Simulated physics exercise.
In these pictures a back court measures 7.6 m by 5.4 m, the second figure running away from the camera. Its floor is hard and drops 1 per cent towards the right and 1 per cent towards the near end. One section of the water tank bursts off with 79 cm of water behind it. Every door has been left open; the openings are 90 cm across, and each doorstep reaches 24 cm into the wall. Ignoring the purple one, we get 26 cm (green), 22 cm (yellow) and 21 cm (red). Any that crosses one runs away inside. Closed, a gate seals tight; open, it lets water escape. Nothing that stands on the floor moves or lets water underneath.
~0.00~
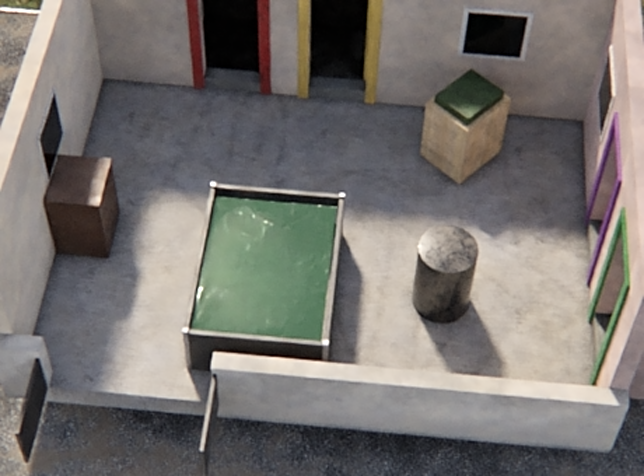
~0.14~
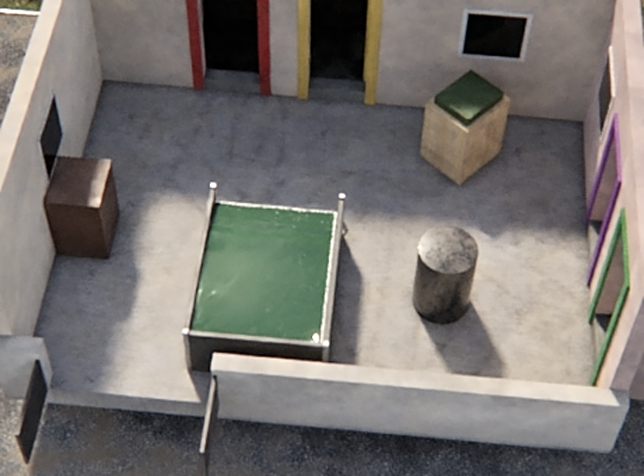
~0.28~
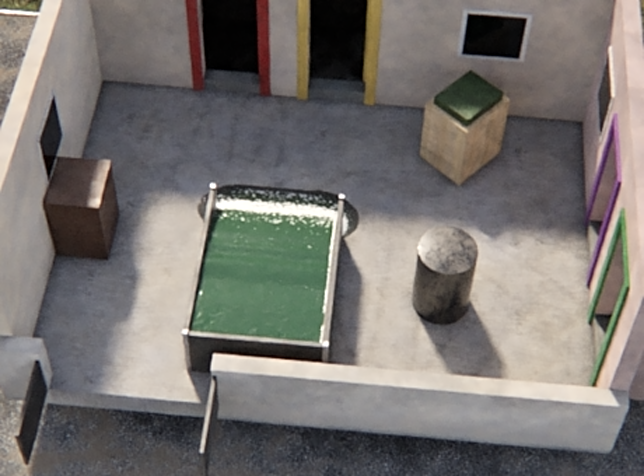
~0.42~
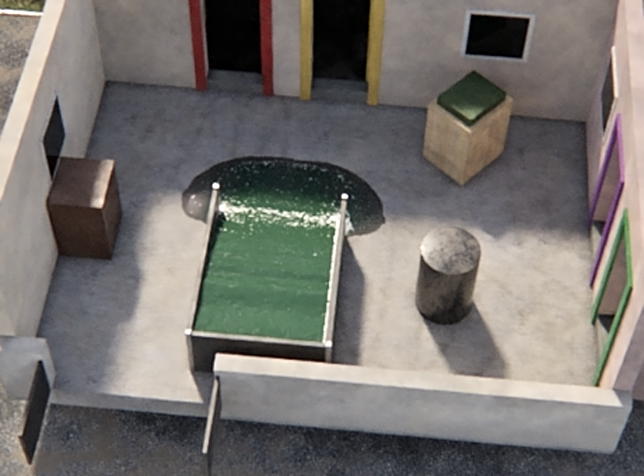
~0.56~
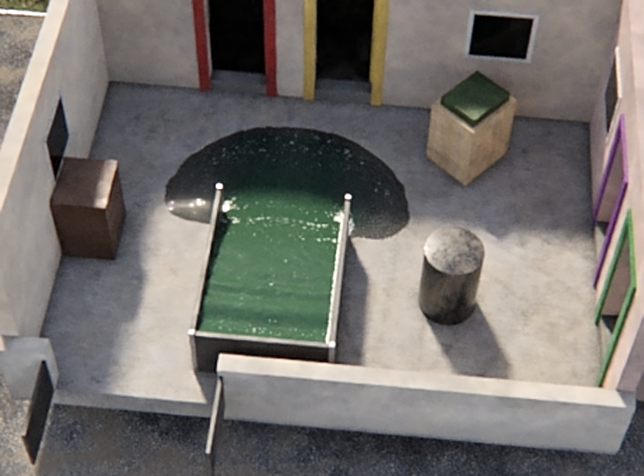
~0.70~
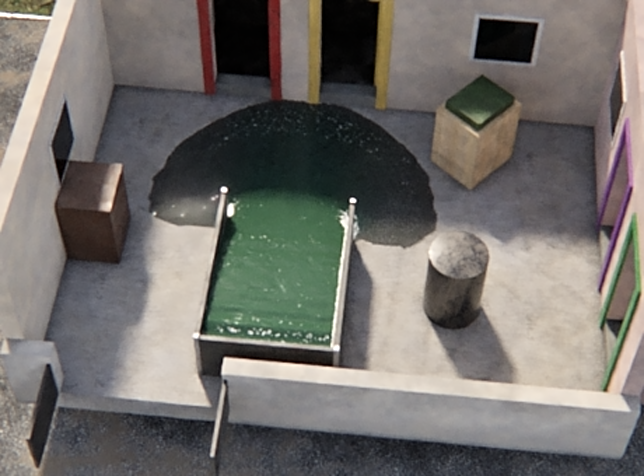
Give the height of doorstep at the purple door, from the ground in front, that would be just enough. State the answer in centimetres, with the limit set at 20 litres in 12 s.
Close to 9 cm.
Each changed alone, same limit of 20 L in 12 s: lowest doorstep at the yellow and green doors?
Some 34 cm for yellow, some 11.0 cm for green.
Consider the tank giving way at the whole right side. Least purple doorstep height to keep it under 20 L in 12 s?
You'd want it roughly 22 centimetres tall.
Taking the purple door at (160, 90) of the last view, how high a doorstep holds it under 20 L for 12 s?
You'd want it roughly 20 cm high.
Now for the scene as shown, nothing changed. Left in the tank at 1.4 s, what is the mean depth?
It averages close to 43 centimetres.
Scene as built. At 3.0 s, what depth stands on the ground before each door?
In cm - purple: 1, green: 0, yellow: 28, red: 26.
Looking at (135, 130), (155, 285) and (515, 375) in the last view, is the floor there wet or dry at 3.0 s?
So the three spots come out swamped, spared, spared, in that order.
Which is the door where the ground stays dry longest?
Door: Green.
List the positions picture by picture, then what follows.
The water tank at (267, 264) is whole and still, 79 cm deep; the purple door at (602, 207) is dry, in the first frame.
The front is at a hidden place, 0.3 m from the gap on the far side; 0.3 m2 of floor is wet, 79 cm left at the back, in the second frame.
Water pours out on the far side and has run 0.7 m, to a hidden place; about 12 cm deep outside, 79 cm at the back, in the third frame.
Water pours out on the far side and has run 1.3 m, to (265, 160); about 11 cm deep outside, 79 cm at the back, in the fourth frame.
The front is at (270, 131), 1.9 m from the gap on the far side; 5.1 m2 of floor is wet, 76 cm left at the back, in the fifth frame.
The gap is on the far side, the front 2.6 m out at (283, 104); the back of the water tank holds 67 cm; the purple door at (613, 213), 4.5 m from the gap, is still 2.6 m from the nearest water, in the sixth frame.
After 1.4 s water covers 35 % of the floor, deepest (42 cm) near (294, 108); it has not reached the purple door.
After 3.0 s water covers 45 % of the floor, deepest (39 cm) near (454, 139); it has not reached the purple door.
After 12.0 s water covers 95 % of the floor, deepest (16 cm) near (605, 429); 9 cm at the purple door, 0 litres in over its 18 cm doorstep.
At the purple door as built, the water arrived by 3.1 s and peaked near 14 cm at 8.4 s.
Run again over the same 12 s with other heights there, 30 litres in over 8 cm, 8 litres over 10.5 cm. The limit of 20 litres is kept from about 9 cm up.
